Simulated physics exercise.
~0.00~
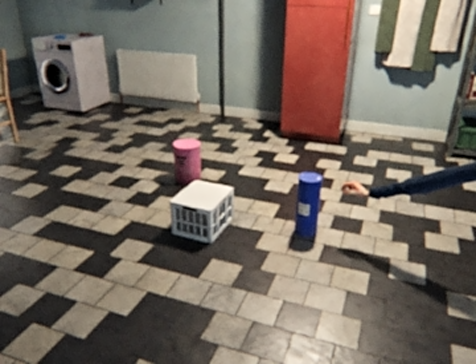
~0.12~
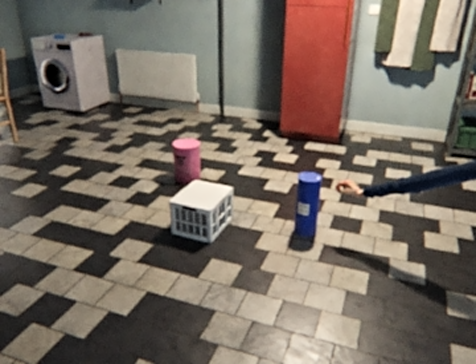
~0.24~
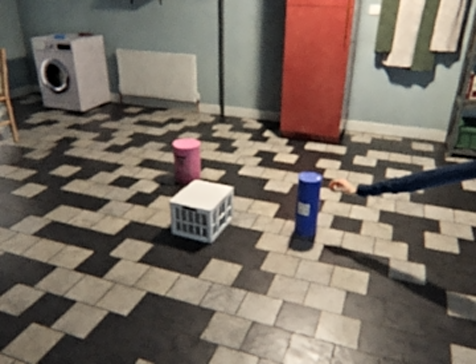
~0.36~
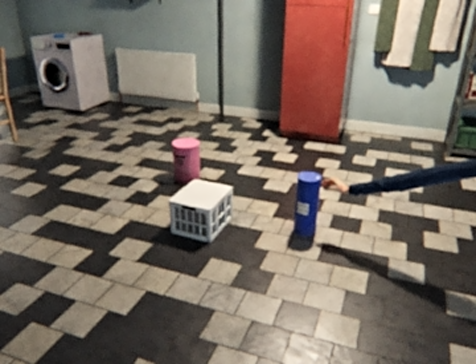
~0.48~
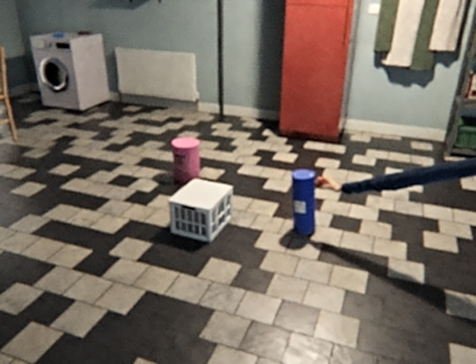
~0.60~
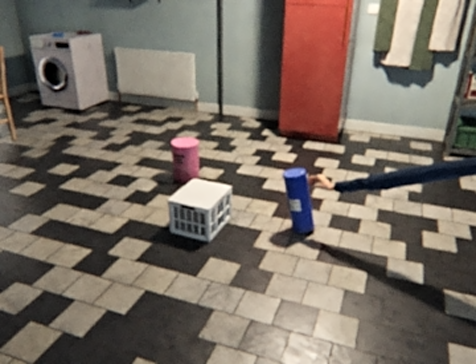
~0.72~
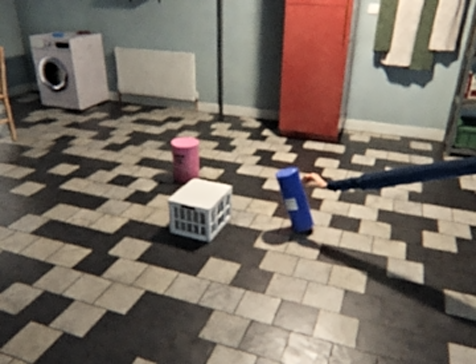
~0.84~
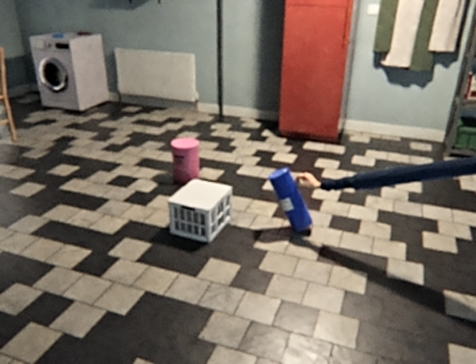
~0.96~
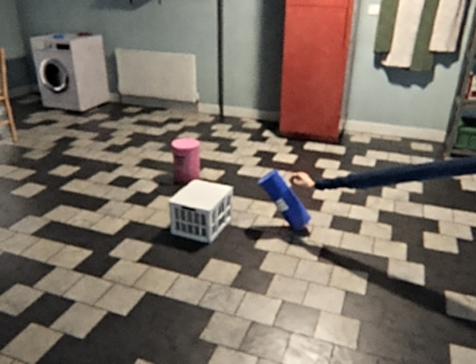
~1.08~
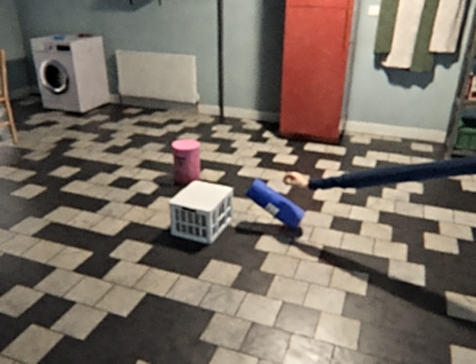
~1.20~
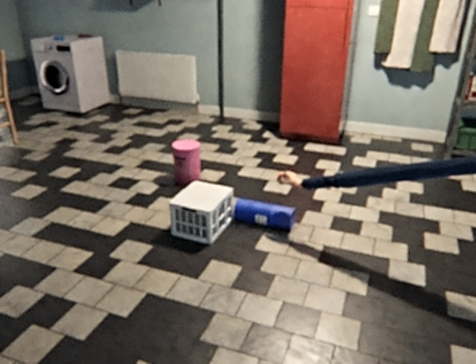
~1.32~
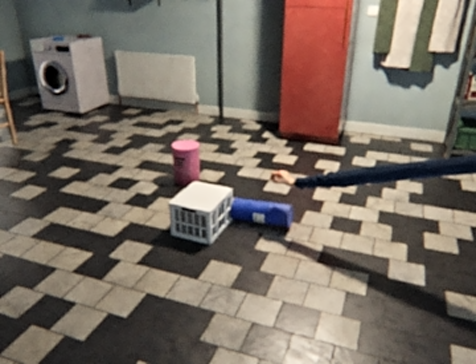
To begin with, a tall blue canister stands upright on a black and white tiled floor, with a white crate to its left and a pink pail farther back. An arm in a dark sleeve reaches in from the right, its hand closing in on the upper part of the canister. The hand meets it and pushes left, and the canister starts to lean. It tilts farther and farther toward the crate, then drops onto its side. At the end, the canister lies beside the crate, the arm still outstretched above, while the crate and pail remain in place.
